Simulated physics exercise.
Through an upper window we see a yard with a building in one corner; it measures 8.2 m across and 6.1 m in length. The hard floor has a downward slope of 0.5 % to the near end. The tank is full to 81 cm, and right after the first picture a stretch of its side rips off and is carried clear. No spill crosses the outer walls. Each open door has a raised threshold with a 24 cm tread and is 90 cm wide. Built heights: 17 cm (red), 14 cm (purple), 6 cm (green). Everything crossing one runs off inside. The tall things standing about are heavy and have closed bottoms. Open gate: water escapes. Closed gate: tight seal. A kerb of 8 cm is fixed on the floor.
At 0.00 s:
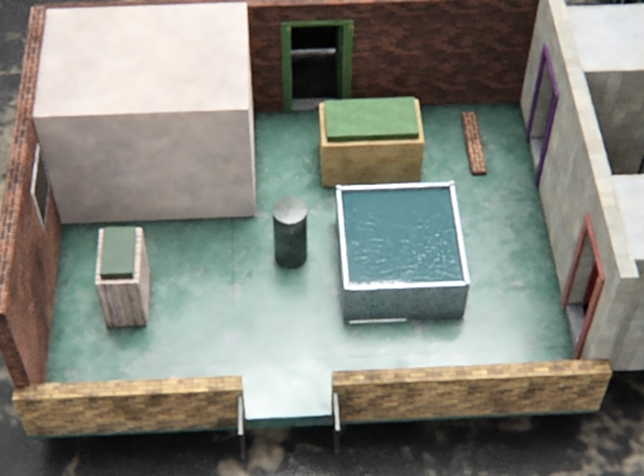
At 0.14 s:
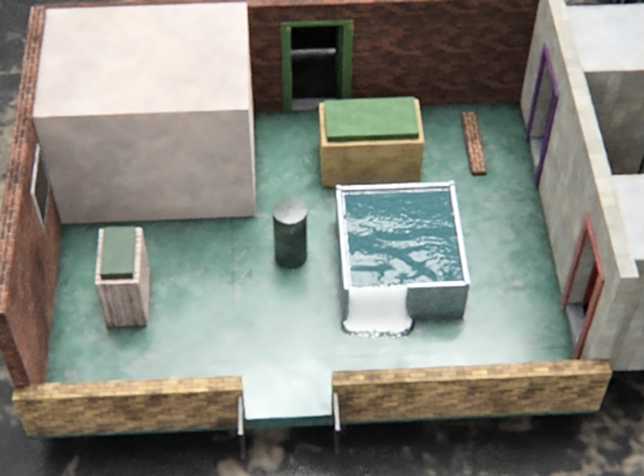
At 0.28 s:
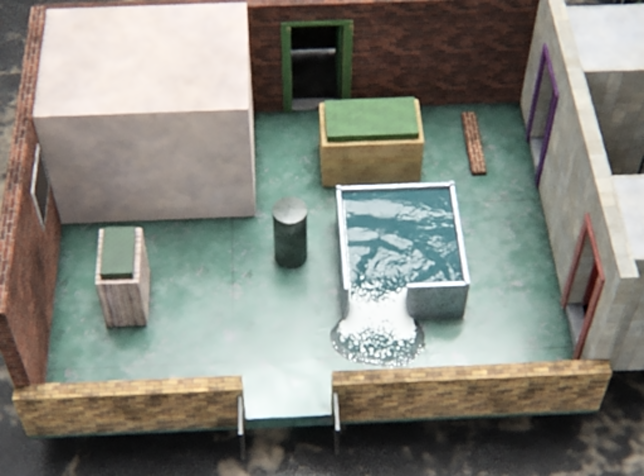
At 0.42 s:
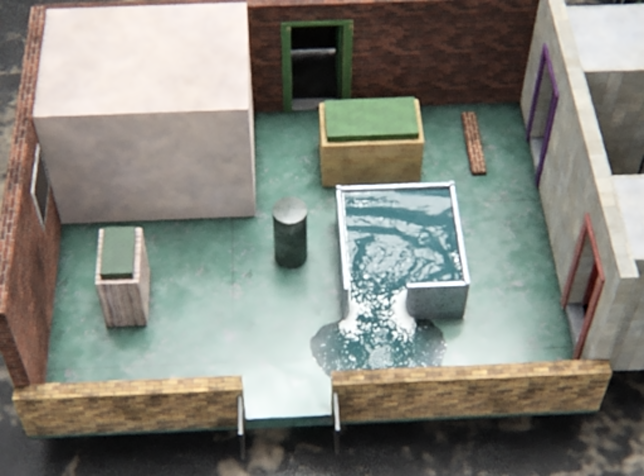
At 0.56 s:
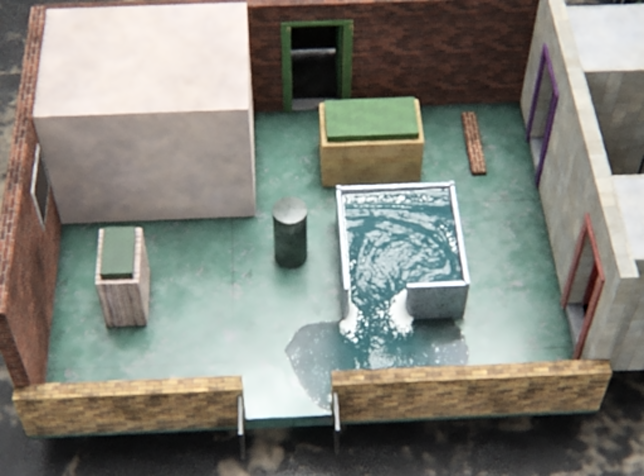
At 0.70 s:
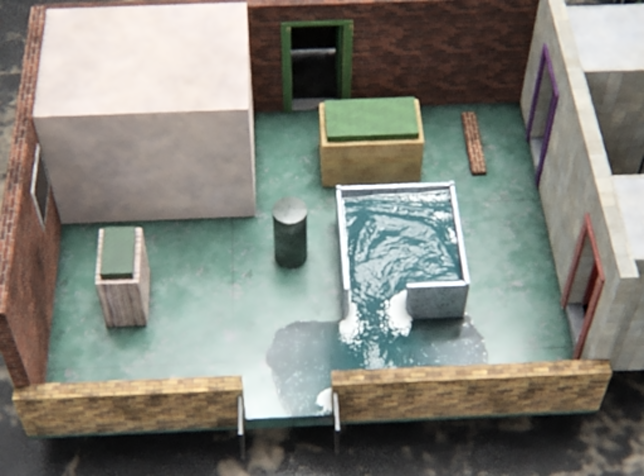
A square water tank in a walled yard splitting open at its near side, water pouring out and spreading across the green floor.
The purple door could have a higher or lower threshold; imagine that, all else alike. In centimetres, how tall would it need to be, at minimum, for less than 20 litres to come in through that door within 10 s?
About 6.5 cm.
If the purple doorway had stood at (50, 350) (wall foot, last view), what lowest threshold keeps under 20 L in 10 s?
13.0 cm.
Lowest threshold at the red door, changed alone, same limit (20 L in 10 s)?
Roughly 18 cm at red.
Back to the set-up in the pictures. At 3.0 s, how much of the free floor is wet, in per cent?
Wet share: Around 40 %.
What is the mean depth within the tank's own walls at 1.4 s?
Roughly 53 cm.
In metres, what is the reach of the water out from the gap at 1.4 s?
Roughly 3.4 m from the gap.
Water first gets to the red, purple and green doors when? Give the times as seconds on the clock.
Arrival times: Red 1.6 seconds, purple 3.2 seconds, green 6.5 seconds.
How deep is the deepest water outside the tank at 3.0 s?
About 30 cm at most.
After 1.4 s water covers 15 % of the floor, deepest (52 cm) near (376, 388); it has not reached the purple door.
After 3.0 s water covers 40 % of the floor, deepest (30 cm) near (377, 398); it has not reached the purple door.
After 10.0 s water covers 95 % of the floor, deepest (10 cm) near (517, 207); 9 cm at the purple door, 0 litres in over its 14 cm threshold.
At the purple door as built, the water arrived by 3.3 s and peaked near 11 cm at 8.2 s.
With a threshold of 6 cm, 25 litres would have come in within the 10 s; with 8.5 cm, 7 litres. So under 20 litres takes about 6.5 cm.
